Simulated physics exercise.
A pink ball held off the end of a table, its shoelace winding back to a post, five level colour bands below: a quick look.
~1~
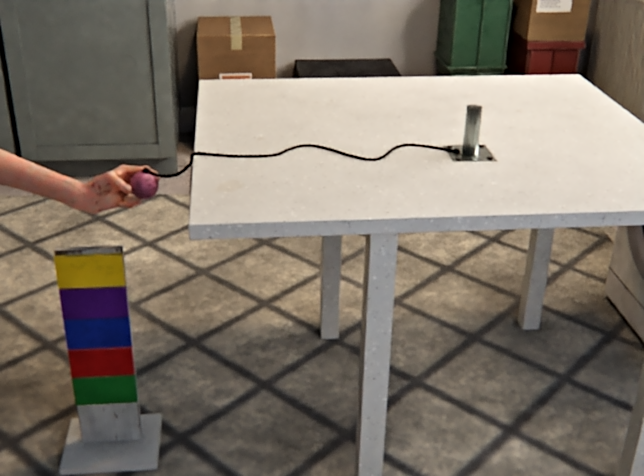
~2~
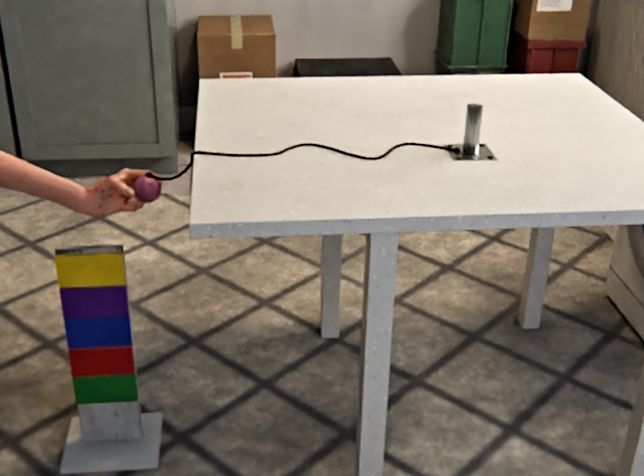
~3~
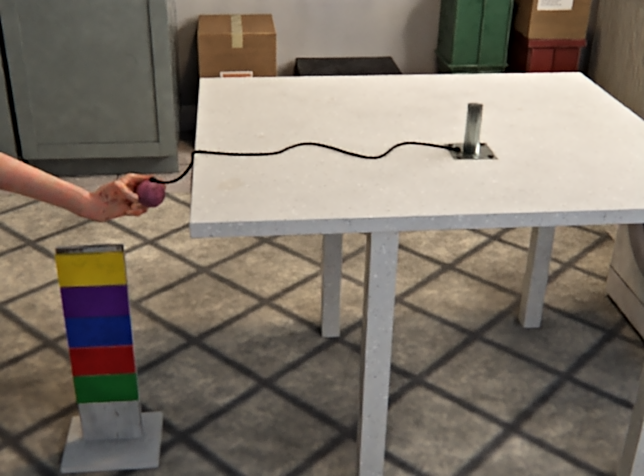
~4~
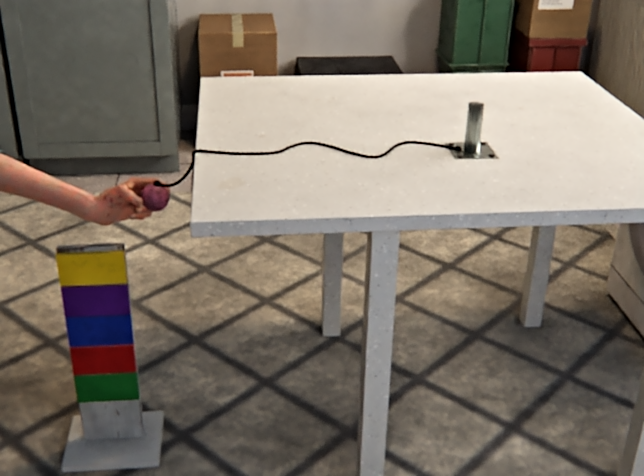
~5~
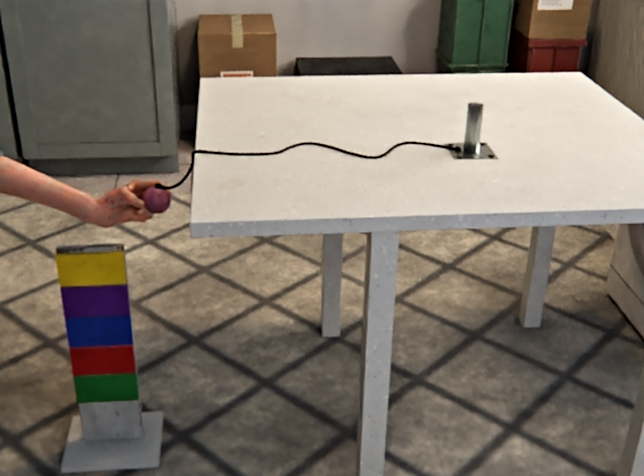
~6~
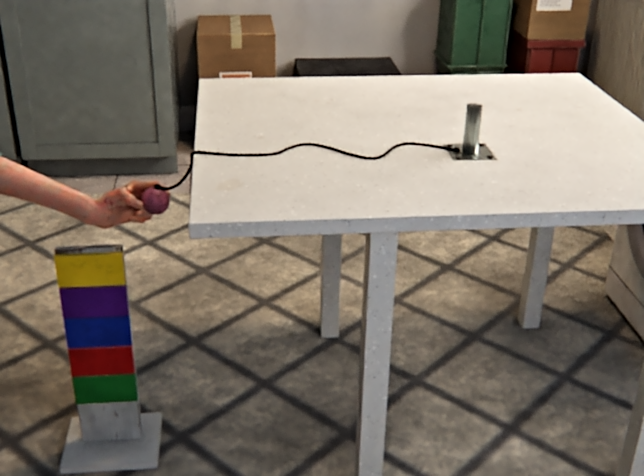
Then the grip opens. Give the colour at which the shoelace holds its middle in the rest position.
The shoelace holds it at yellow.
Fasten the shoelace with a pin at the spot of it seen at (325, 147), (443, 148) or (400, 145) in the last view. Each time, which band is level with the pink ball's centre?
Result per try, in sequence: Above them all / yellow / yellow.
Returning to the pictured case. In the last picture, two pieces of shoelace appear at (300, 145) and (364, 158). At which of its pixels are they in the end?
Roughly at (264, 152), and the other roughly at (338, 152).
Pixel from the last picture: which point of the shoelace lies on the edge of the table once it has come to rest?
That spot lies near (243, 155).
Soon after, ball near (217, 261); level with yellow.
After that, ball near (190, 265); level with yellow.
In the end, ball near (202, 267); level with yellow. Its centre hangs level with the yellow band.
